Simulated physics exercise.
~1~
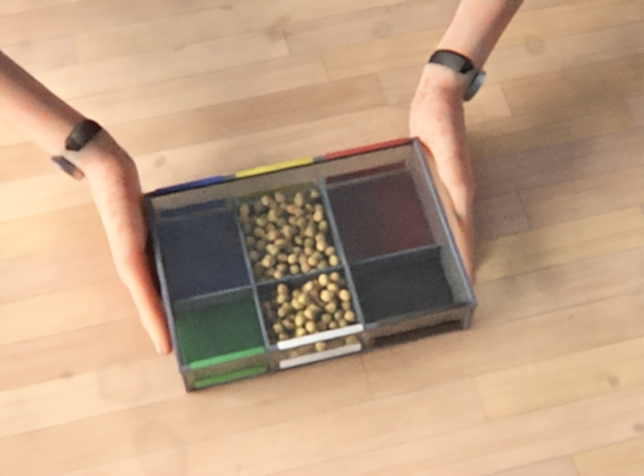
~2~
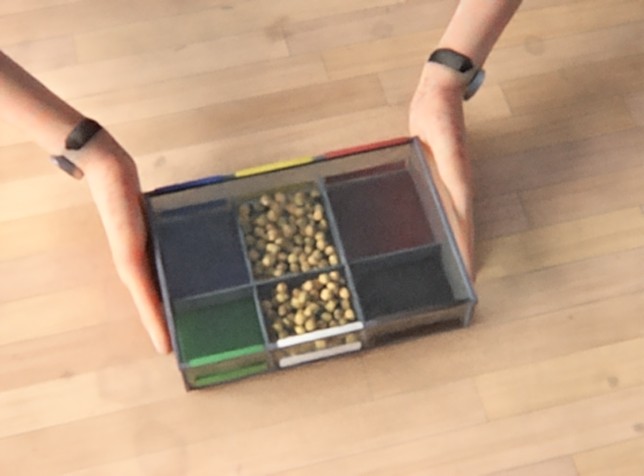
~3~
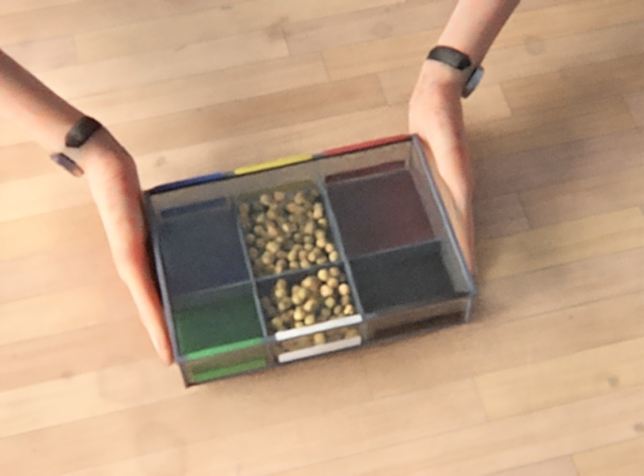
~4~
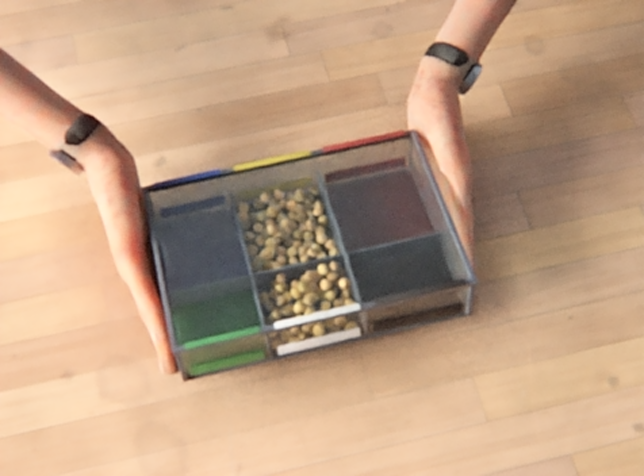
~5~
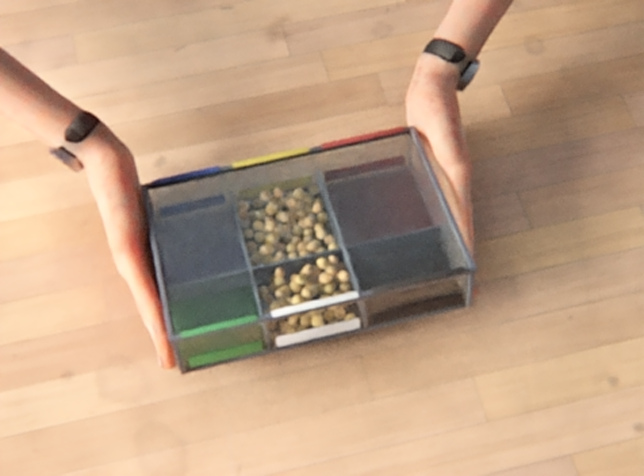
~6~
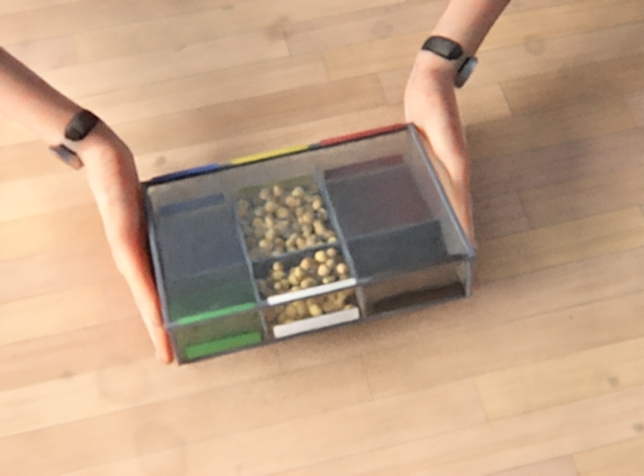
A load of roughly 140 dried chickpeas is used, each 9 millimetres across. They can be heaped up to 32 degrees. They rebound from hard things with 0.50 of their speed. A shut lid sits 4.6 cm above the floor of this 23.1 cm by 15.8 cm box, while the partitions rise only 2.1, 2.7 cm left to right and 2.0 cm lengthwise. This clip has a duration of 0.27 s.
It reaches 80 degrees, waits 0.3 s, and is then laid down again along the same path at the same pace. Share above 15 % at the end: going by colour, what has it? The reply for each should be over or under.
For red it is under, for blue it is under, for green it is under, for yellow it is over, for white it is over, for black it is under.
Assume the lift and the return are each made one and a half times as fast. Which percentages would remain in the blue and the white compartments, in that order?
Then blue would get 5 per cent, while white would get 35 per cent.
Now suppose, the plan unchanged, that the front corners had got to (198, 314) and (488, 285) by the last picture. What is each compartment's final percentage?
Red 10, blue 0, green 0, yellow 55, white 35, black 0.
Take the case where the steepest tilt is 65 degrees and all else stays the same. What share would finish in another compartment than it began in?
Roughly 5 percent would.
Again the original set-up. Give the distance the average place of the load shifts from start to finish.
1.5 cm, roughly.
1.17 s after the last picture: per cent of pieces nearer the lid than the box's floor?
About 0 %.
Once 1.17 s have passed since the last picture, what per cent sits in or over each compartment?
You'd find red at 0, blue at 0, green at 0, yellow at 55, white at 45 and black at 0 per cent.
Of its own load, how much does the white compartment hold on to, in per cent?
Fraction kept: Approx. 90 %.
Then, 1.17 s after the last picture, tilt 80 degrees; yellow 55 %, white 45 %.
Then, 1.94 s after the last picture, tilt 41 degrees; yellow 55 %, white 45 %.
Then, 2.74 s after the last picture, tilt 0 degrees; yellow 55 %, white 45 %.
In the end, red 0 %, blue 0 %, green 0 %, yellow 55 %, white 45 %, black 0 %.
